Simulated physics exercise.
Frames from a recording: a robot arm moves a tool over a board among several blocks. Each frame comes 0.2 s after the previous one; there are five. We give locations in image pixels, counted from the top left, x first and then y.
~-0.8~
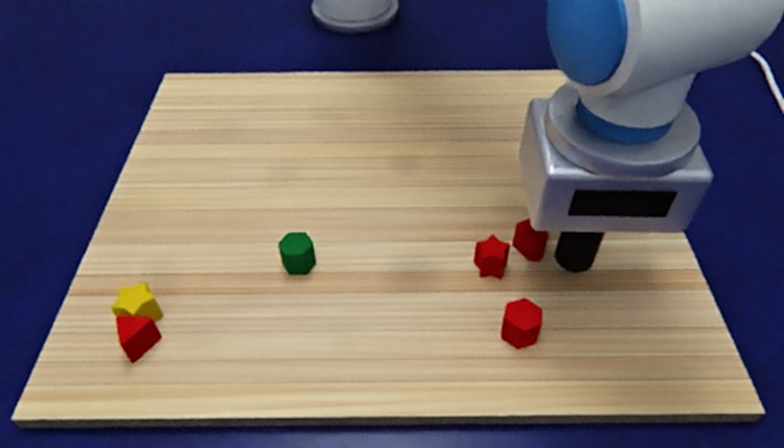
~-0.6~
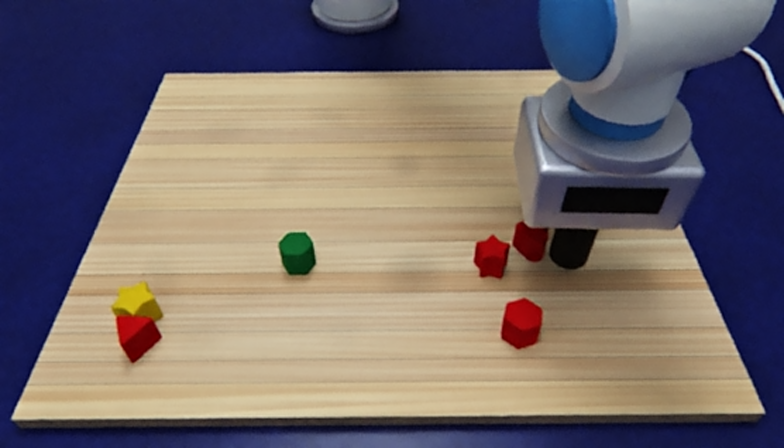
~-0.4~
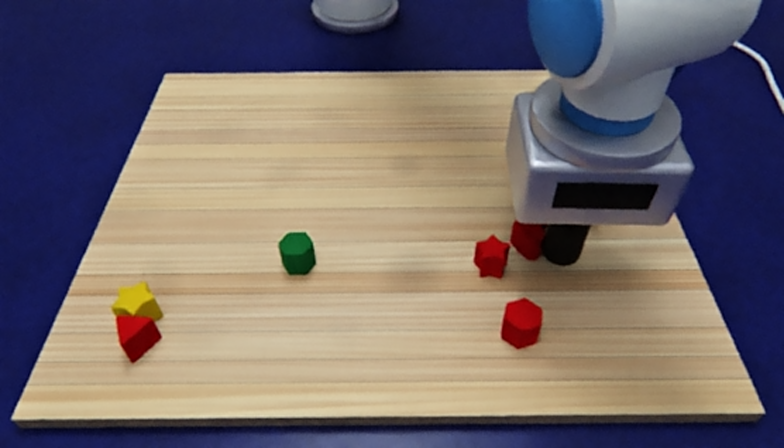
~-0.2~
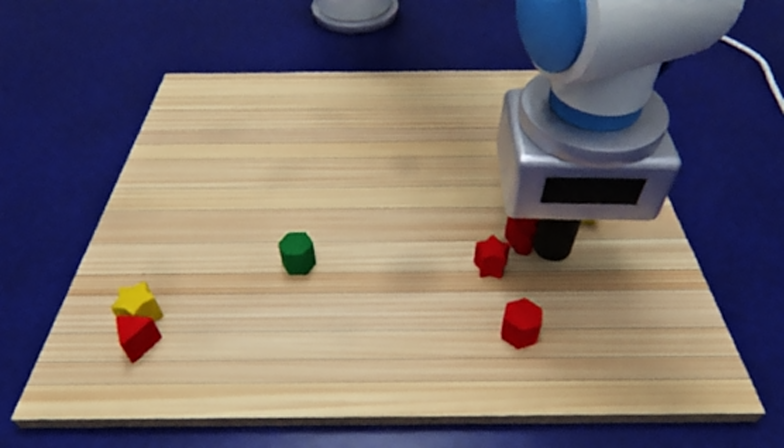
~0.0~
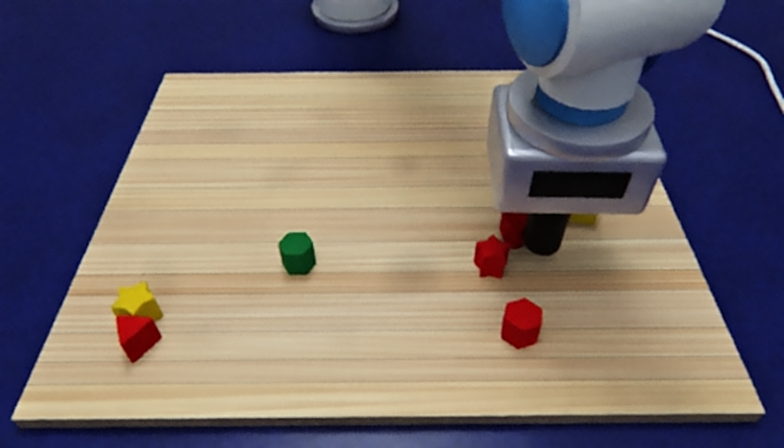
A robot arm moves its black tool slowly left and slightly away across a wooden board, nudging a partly hidden red block a short way beside a red star-shaped block, while the green, yellow and other red blocks stay still.
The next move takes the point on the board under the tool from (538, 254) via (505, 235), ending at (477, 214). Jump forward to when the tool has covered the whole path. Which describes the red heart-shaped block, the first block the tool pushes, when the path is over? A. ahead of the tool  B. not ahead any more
A.
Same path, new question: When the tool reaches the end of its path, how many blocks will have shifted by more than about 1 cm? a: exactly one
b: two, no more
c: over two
That would be a.
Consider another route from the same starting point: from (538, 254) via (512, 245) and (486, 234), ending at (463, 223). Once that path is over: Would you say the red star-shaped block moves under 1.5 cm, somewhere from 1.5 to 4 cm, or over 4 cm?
My prediction: Under 1.5 cm.
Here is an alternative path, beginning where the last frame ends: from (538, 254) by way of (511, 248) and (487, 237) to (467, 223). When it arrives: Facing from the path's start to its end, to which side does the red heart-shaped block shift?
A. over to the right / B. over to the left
I'll go with A - over to the right.
The first path, step by step. Halfway along, tool (507, 222); red heart-shaped block (488, 197), turned 15° clockwise.
At the end, tool (479, 201); red star-shaped block not moved; red heart-shaped block (461, 177), turned 15° clockwise.
